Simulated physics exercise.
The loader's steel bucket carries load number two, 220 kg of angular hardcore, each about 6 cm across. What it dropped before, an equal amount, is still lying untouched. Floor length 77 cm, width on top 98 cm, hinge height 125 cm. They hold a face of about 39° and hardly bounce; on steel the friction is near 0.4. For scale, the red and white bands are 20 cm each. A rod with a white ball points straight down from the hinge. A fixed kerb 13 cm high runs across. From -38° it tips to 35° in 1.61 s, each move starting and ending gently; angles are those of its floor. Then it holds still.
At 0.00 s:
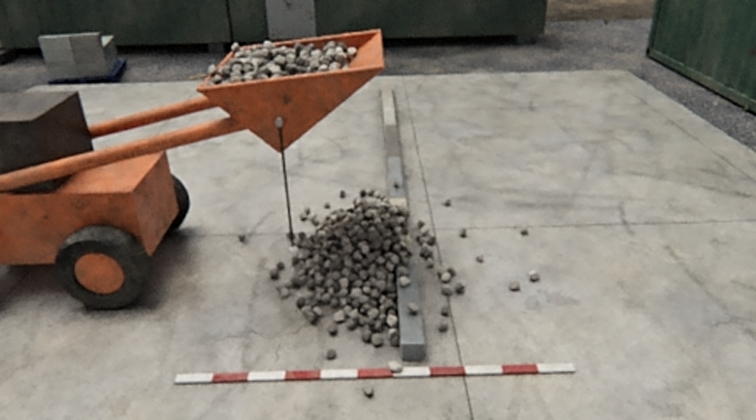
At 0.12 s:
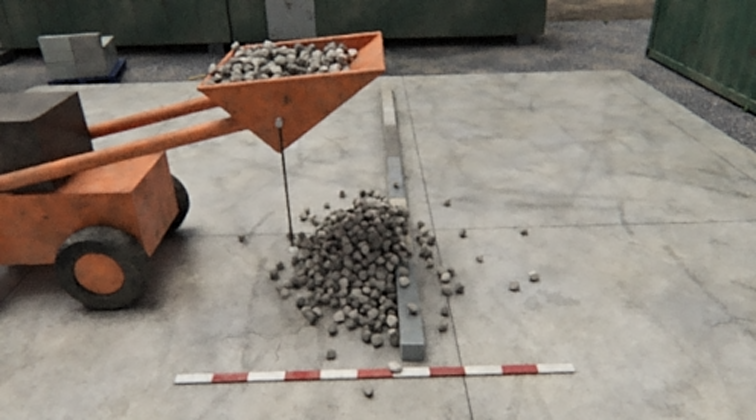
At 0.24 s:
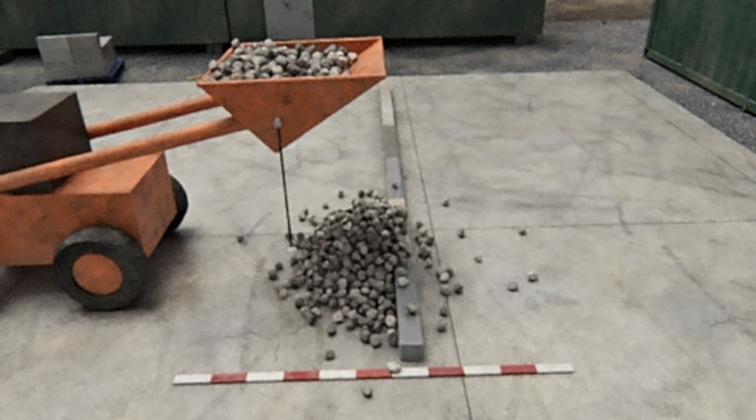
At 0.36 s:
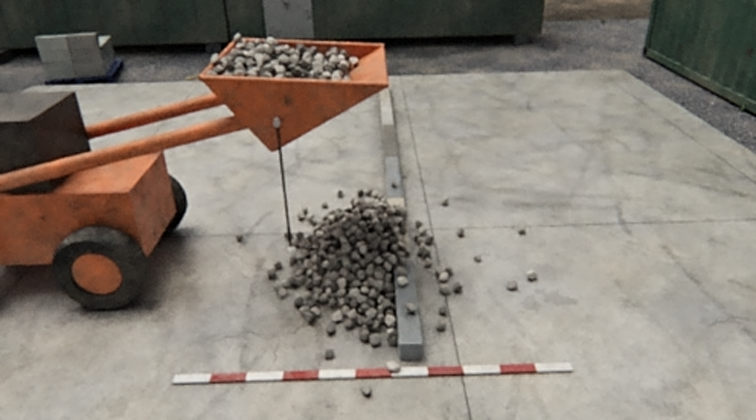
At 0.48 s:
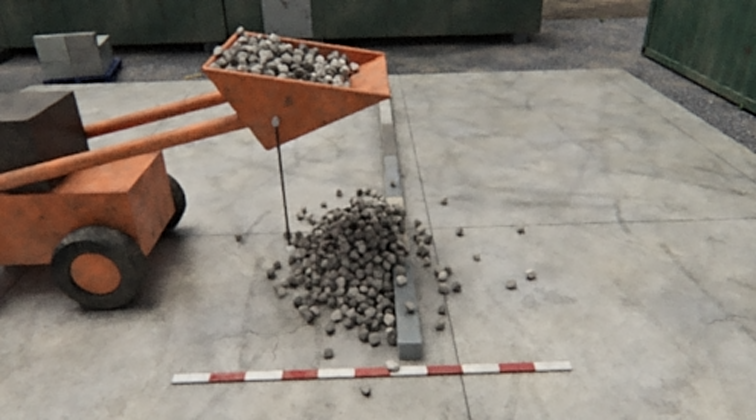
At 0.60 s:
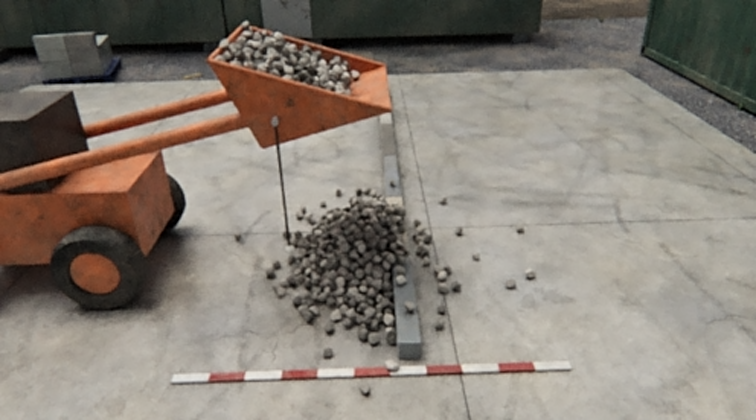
In a concrete yard with gravel and dark green containers behind, seen from slightly above, an orange loader stands at left, its bucket full of grey stones raised over a heap of similar stones lying against a grey kerb. A red and white striped bar lies in front. The bucket tilts forward, slowly then faster, its right lip dipping as its stones shift slightly, while the heap and the view stay practically still.
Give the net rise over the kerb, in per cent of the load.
Close to 88 parts in a hundred.
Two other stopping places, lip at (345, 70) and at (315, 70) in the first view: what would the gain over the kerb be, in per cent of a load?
About 50 and 20 per cent.
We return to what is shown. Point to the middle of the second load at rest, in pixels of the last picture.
Near (436, 244).
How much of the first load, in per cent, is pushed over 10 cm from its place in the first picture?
About 0 per cent.
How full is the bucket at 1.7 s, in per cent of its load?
Roughly 60 per cent is still inside.
After 1.2 s the floor is at 24°; in per cent of one load, 100 in the bucket, 96 on this side of the kerb, 4 over the kerb; the foremost stones are at (479, 251).
After 1.7 s the floor is at 35°; in per cent of one load, 62 in the bucket, 131 on this side of the kerb, 7 over the kerb; the foremost stones are at (480, 251).
After 2.1 s the floor is at 35°; in per cent of one load, 19 in the bucket, 129 on this side of the kerb, 52 over the kerb; the foremost stones are at (495, 252).
After 4.5 s the floor is at 35°; in per cent of one load, 0 in the bucket, 108 on this side of the kerb, 92 over the kerb; the foremost stones are at (571, 257). Net gain over the kerb, 88.
